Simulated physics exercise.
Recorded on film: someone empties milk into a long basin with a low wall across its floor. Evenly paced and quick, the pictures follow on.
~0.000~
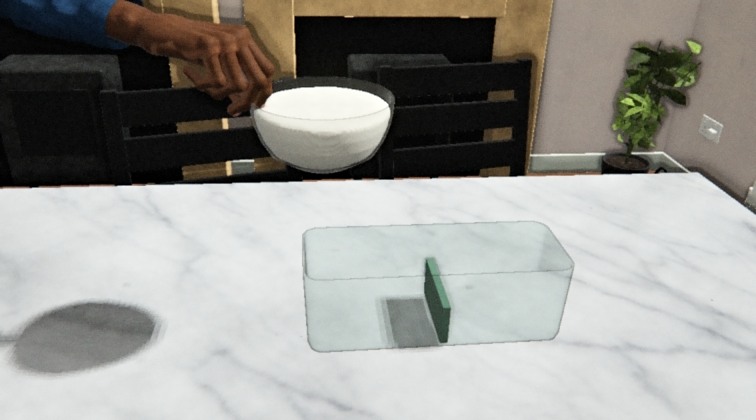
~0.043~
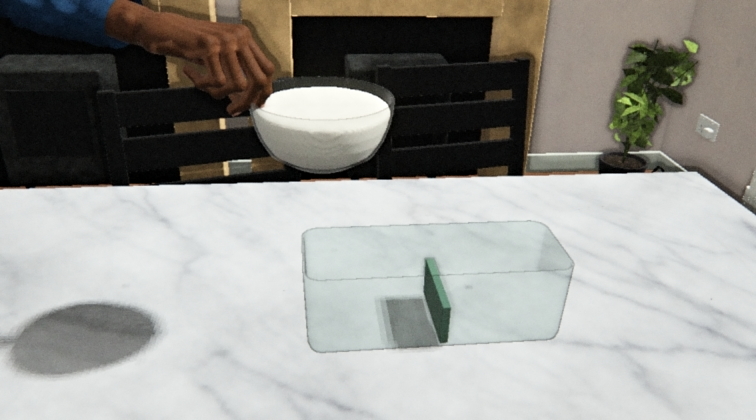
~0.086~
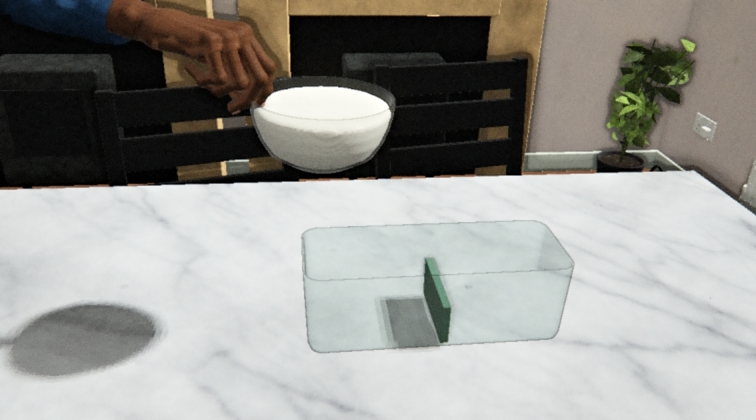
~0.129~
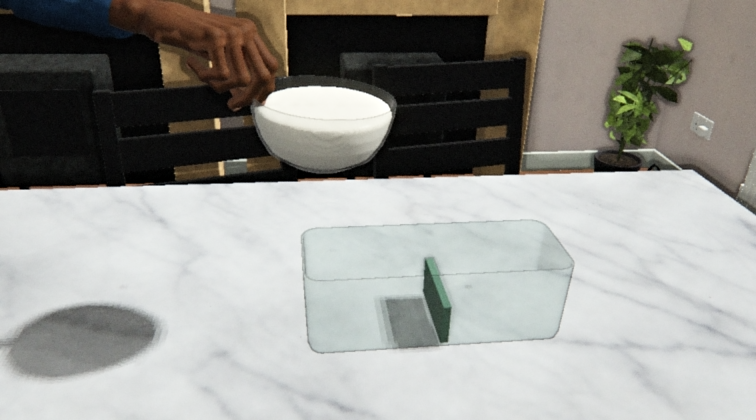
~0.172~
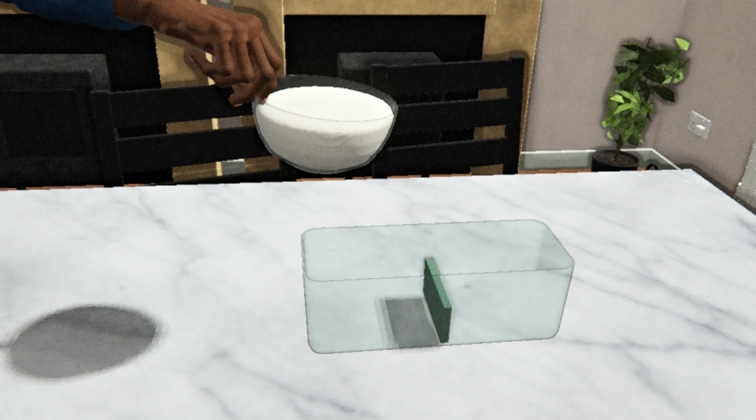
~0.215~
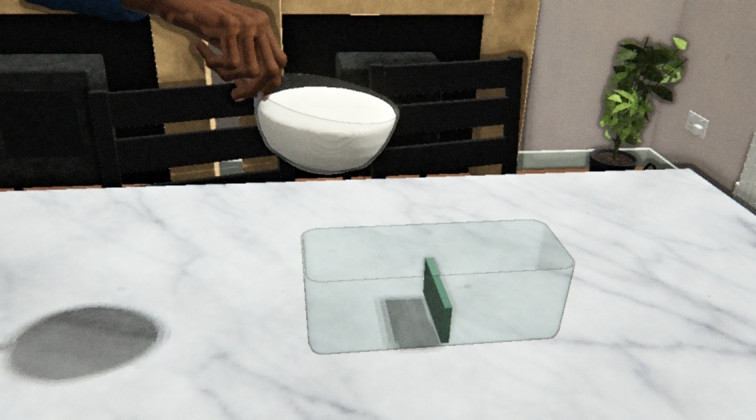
The clip opens with a hand holding a clear bowl of white milk, level, above and behind a marble table, where a long transparent basin with a low green wall across its floor sits empty. The bowl then slowly tilts a little to the right, its right rim dipping slightly, while the basin stays still.
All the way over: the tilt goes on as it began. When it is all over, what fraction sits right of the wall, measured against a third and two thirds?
It finishes at between a third and two thirds.
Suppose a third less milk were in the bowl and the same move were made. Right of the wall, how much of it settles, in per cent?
Around 25 percent, more or less.
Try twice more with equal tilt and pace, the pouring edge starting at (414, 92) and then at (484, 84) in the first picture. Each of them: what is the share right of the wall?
First try: About 70 %; second try: About 80 %.
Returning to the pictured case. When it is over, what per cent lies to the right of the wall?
Close to 50 per cent.
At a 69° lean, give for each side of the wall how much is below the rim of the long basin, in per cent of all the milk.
Left part: Around 5 %. Right part: Around 10 %.
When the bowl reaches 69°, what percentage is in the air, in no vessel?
Somewhere around 45 per cent of it.
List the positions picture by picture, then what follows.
In the first picture, it leans 0°; its right rim is at (393, 98); the milk meets the walls at (254, 106) and (389, 105); the long basin's rim runs from (304, 254) to (560, 245); the wall's top is at (438, 283).
In the second picture, it leans 0°; its right rim is at (392, 98); the milk meets the walls at (253, 106) and (389, 105).
In the third picture, it leans 2°; its right rim is at (393, 99); the milk meets the walls at (254, 105) and (389, 106).
In the fourth picture, it leans 4°; its right rim is at (394, 102); the milk meets the walls at (254, 104) and (391, 107).
In the fifth picture, it leans 7°; its right rim is at (395, 106); the milk meets the walls at (256, 104) and (392, 107).
In the sixth picture, it leans 11°; its right rim is at (397, 111); the milk meets the walls at (258, 104) and (394, 108).
A moment on, the bowl is tipped part way and 43 per cent is still to pour, 3 is left of the wall and 10 right of it.
Next, the bowl is tipped right over and 2 per cent is still to pour, 36 is left of the wall and 48 right of it.
Then the bowl is tipped right over and 0 per cent is still to pour, 44 is left of the wall and 49 right of it.
Later the bowl is tipped right over and 0 per cent is still to pour, 45 is left of the wall and 49 right of it.
In the end 45 per cent lies left of the wall, 49 right of it and 7 outside.
